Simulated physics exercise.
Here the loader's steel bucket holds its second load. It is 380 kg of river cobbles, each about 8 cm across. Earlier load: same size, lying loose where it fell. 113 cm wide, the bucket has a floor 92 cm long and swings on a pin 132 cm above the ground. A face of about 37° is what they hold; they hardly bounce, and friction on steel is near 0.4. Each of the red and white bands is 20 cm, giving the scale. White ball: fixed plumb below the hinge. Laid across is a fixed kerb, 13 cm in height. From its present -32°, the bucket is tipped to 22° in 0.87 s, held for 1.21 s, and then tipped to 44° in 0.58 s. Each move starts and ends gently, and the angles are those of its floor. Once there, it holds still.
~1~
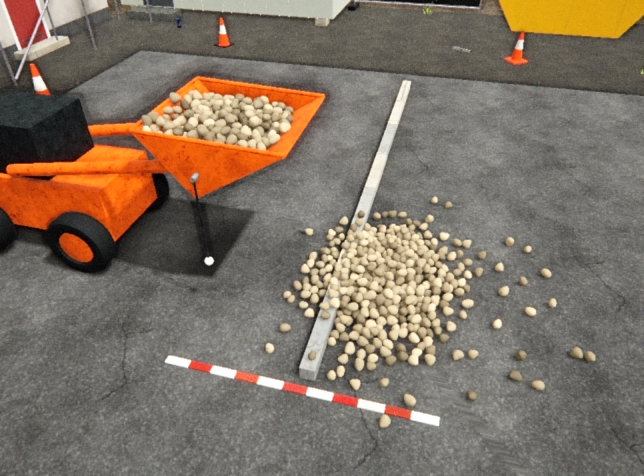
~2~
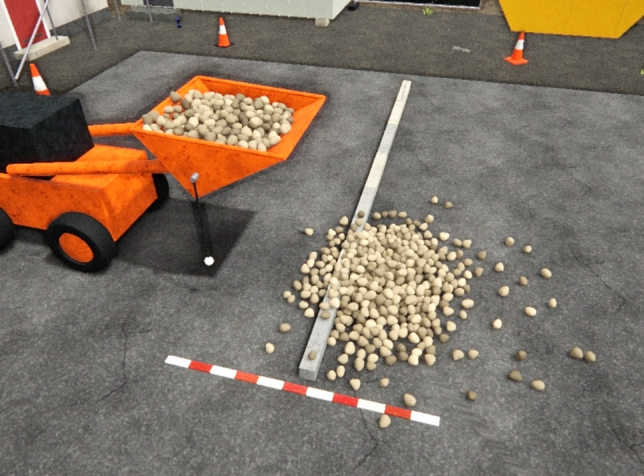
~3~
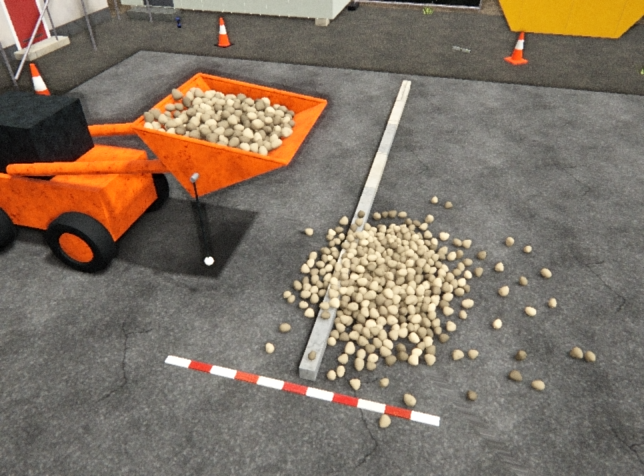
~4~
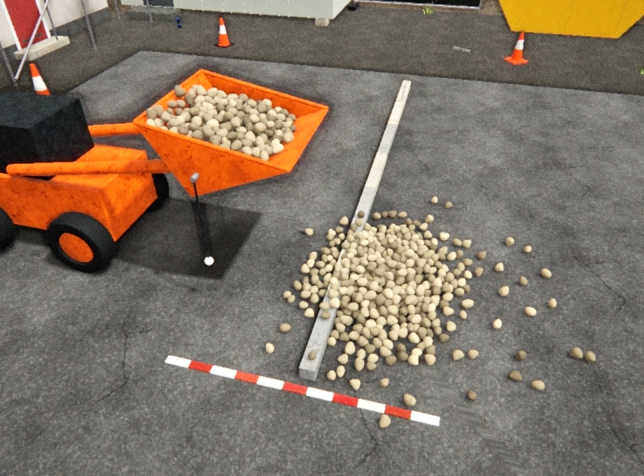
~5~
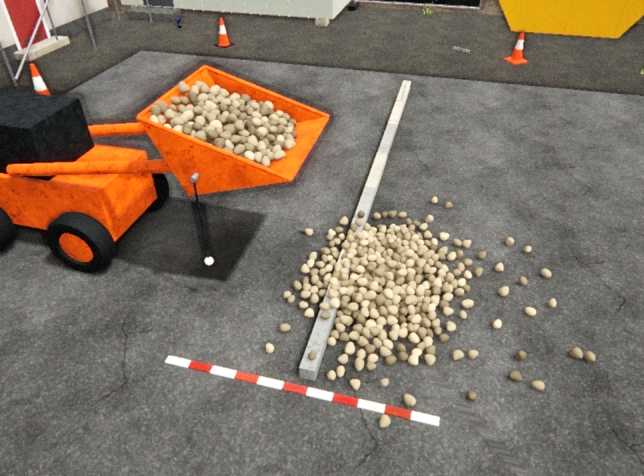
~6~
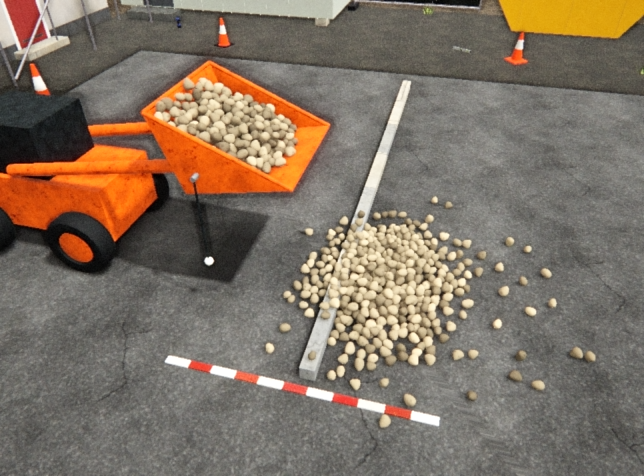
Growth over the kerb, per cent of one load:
37 percent.
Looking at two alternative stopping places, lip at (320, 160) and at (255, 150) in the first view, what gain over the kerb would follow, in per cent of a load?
80 % and 10 %.
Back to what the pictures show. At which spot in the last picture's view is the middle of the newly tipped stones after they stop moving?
In the last view, about pixel (332, 263).
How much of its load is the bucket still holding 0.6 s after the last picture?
About 95 per cent.
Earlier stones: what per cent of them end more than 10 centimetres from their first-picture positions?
Roughly 5 % of them.
Then, 0.3 s after the last picture the floor is at 13°; in per cent of one load, 100 in the bucket, 14 on this side of the kerb, 86 over the kerb; the foremost stones are at (547, 310).
Then, 0.6 s after the last picture the floor is at 22°; in per cent of one load, 97 in the bucket, 17 on this side of the kerb, 86 over the kerb; the foremost stones are at (547, 310).
Then, 2.7 s after the last picture the floor is at 44°; in per cent of one load, 0 in the bucket, 77 on this side of the kerb, 123 over the kerb; the foremost stones are at (547, 310).
Then, 5.3 s after the last picture the floor is at 44°; in per cent of one load, 0 in the bucket, 77 on this side of the kerb, 123 over the kerb; the foremost stones are at (547, 310). Net gain over the kerb, 37.
